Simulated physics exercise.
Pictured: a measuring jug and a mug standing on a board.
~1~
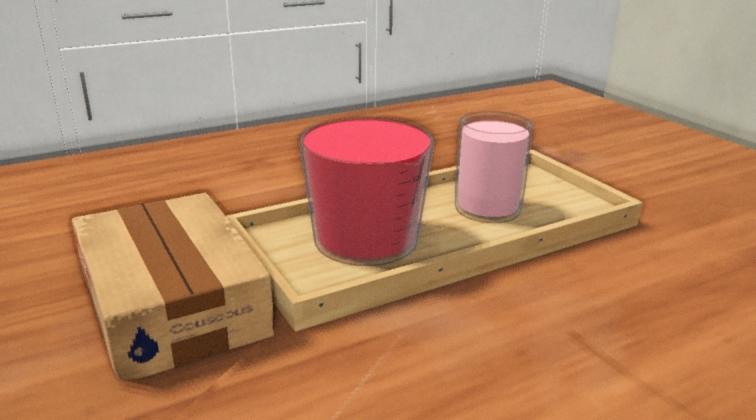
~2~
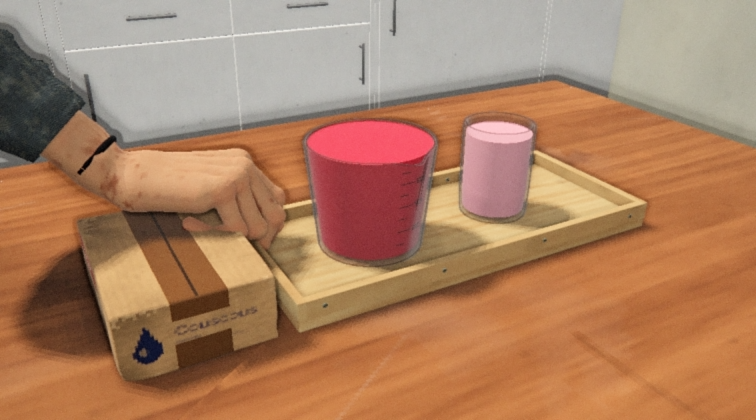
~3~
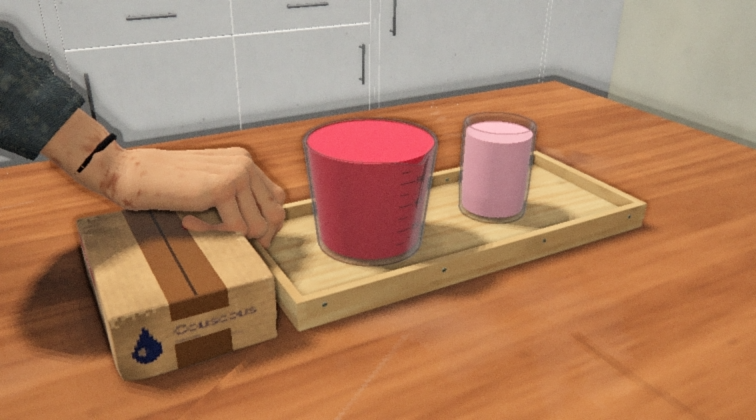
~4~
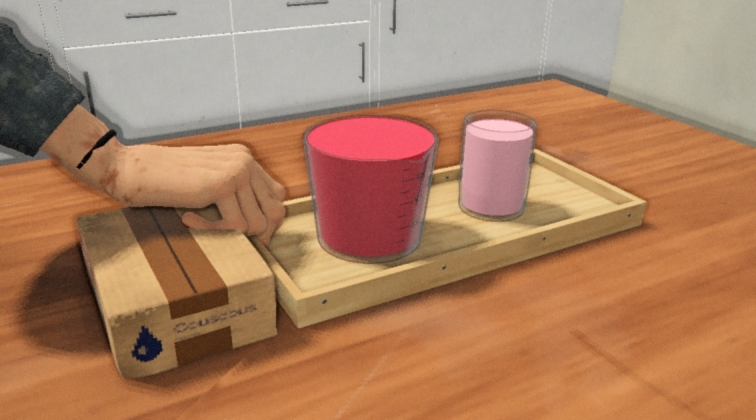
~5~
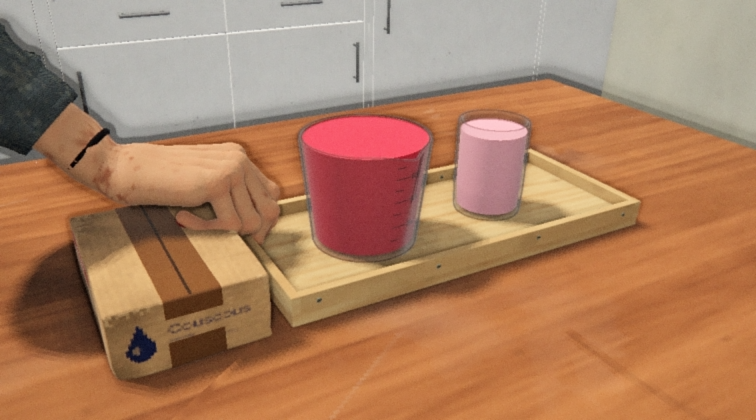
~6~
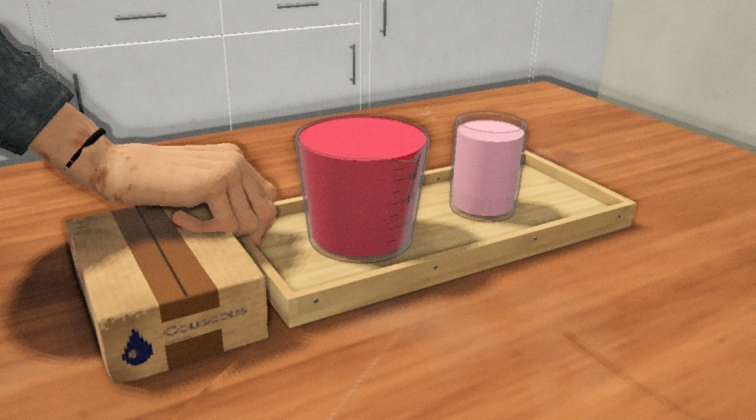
A hand reaching in over a couscous box and gripping the left end of a wooden tray holding a red-filled jug and pink-filled mug, barely moving.
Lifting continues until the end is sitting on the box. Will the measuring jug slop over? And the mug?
Measuring jug: Some goes over; mug: Nothing goes over.
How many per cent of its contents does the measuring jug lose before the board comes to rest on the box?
Result: Around 8 %.
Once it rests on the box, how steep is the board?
10 degrees, give or take.
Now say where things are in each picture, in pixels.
In the first frame, the board lies flat; measuring jug (366, 187) nearly full; mug (492, 164) nearly full; box (197, 329).
In the second frame, a hand takes the end of the board; measuring jug nearly full, surface at (370, 142); mug nearly full, surface at (499, 133).
In the third frame, the end has come up a little; measuring jug (371, 187) nearly full; mug (496, 165) nearly full.
In the fourth frame, slope near 0°; measuring jug nearly full, surface at (371, 139); mug nearly full, surface at (499, 130); box (200, 328).
In the fifth frame, the board slopes by about 1°; measuring jug (365, 184) nearly full; mug (490, 162) nearly full.
In the sixth frame, the end is rising; measuring jug nearly full, surface at (363, 138); mug nearly full, surface at (491, 131); box (191, 331).
Soon after, the board slopes by about 5°; measuring jug, some has gone over its rim; mug, nothing has left it.
Later, the board slopes by about 11°; measuring jug, some has gone over its rim; mug, nothing has left it.
In the end, the board slopes by about 10°, resting on the box; measuring jug, some has gone over its rim; mug, nothing has left it.
